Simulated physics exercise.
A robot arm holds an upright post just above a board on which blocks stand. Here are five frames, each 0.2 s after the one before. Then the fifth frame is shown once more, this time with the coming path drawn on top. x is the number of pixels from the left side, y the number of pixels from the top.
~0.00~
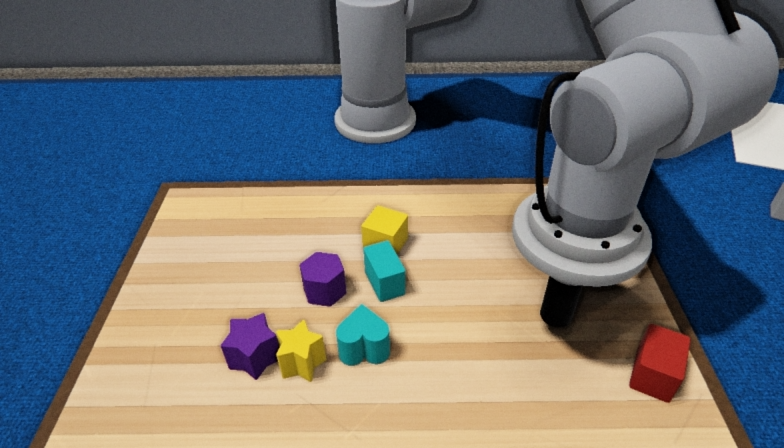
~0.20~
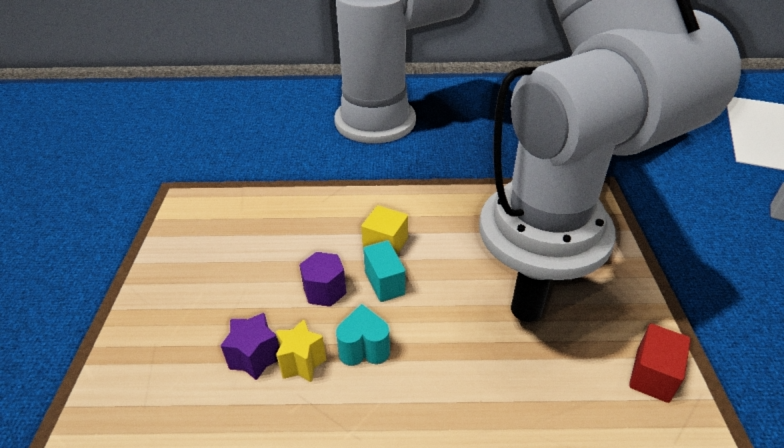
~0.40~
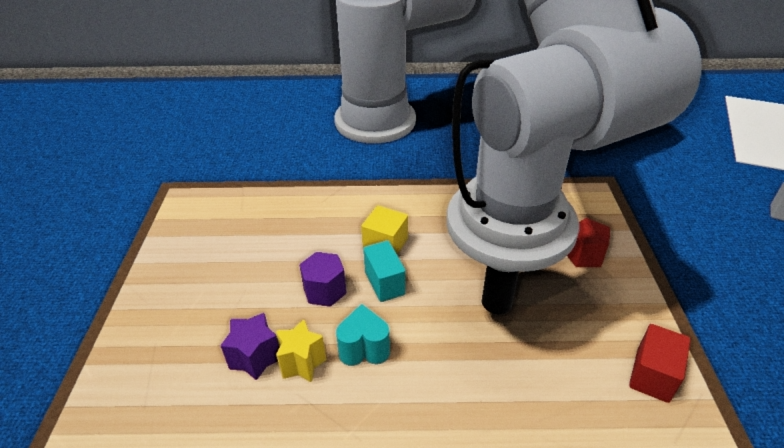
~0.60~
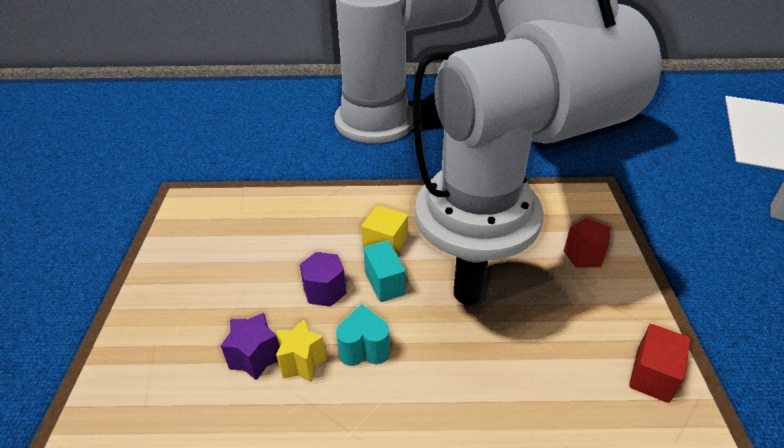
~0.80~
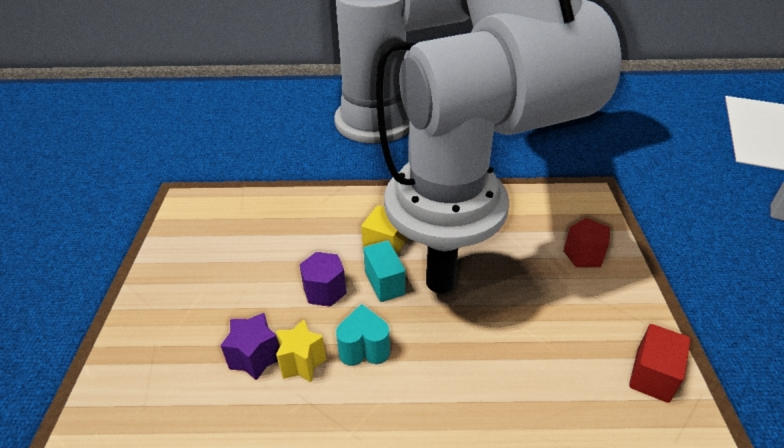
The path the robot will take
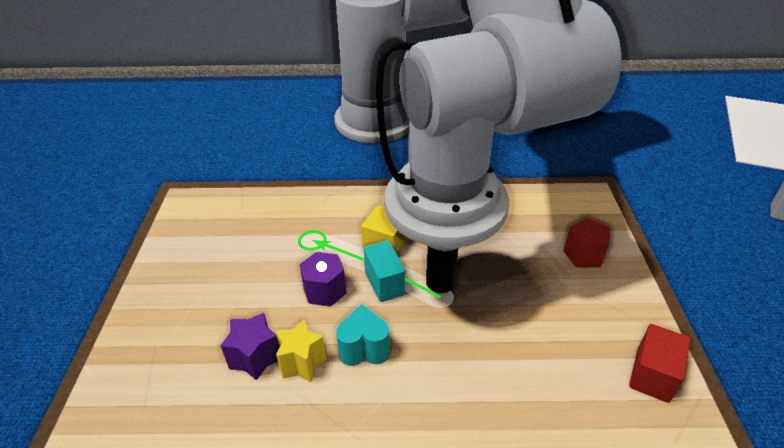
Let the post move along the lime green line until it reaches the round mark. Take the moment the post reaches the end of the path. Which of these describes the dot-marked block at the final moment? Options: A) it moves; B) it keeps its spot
Choice A: It moves.
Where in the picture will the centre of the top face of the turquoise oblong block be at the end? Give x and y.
Roughly at (347, 254).
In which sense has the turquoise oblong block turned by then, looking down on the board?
That block twists counter-clockwise.
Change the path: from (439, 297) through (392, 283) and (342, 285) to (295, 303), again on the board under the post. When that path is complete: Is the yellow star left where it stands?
Answer: Yes.
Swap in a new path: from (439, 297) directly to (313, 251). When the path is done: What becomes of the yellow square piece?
Answer: Unmoved.
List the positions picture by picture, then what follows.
Lower end of the post (556, 316), tops of blocks, purple hexagonal block (322, 267), turquoise oblong block (384, 258), yellow square piece (385, 220), in the first picture.
Post (526, 310), blocks as before, in the second picture.
Post (497, 303), blocks as before, in the third picture.
Post (468, 294), blocks as before, in the fourth picture.
Post (440, 283), purple hexagonal block (322, 267), turquoise oblong block (384, 258), yellow square piece (385, 220), in the fifth picture.
The drawn path runs from (439, 297) via (396, 274) and (354, 256), ending at (312, 240); the dot is on the purple hexagonal block.
On the path given first. One third of the way, post (395, 260); turquoise oblong block (367, 257).
Two thirds of the way, post (352, 242); purple hexagonal block (313, 270), turned 15° anticlockwise; turquoise oblong block (348, 254), turned 35° anticlockwise.
At the end, post (310, 227); purple hexagonal block (313, 271), turned 15° anticlockwise; turquoise oblong block (347, 254), turned 35° anticlockwise; yellow square piece not moved.
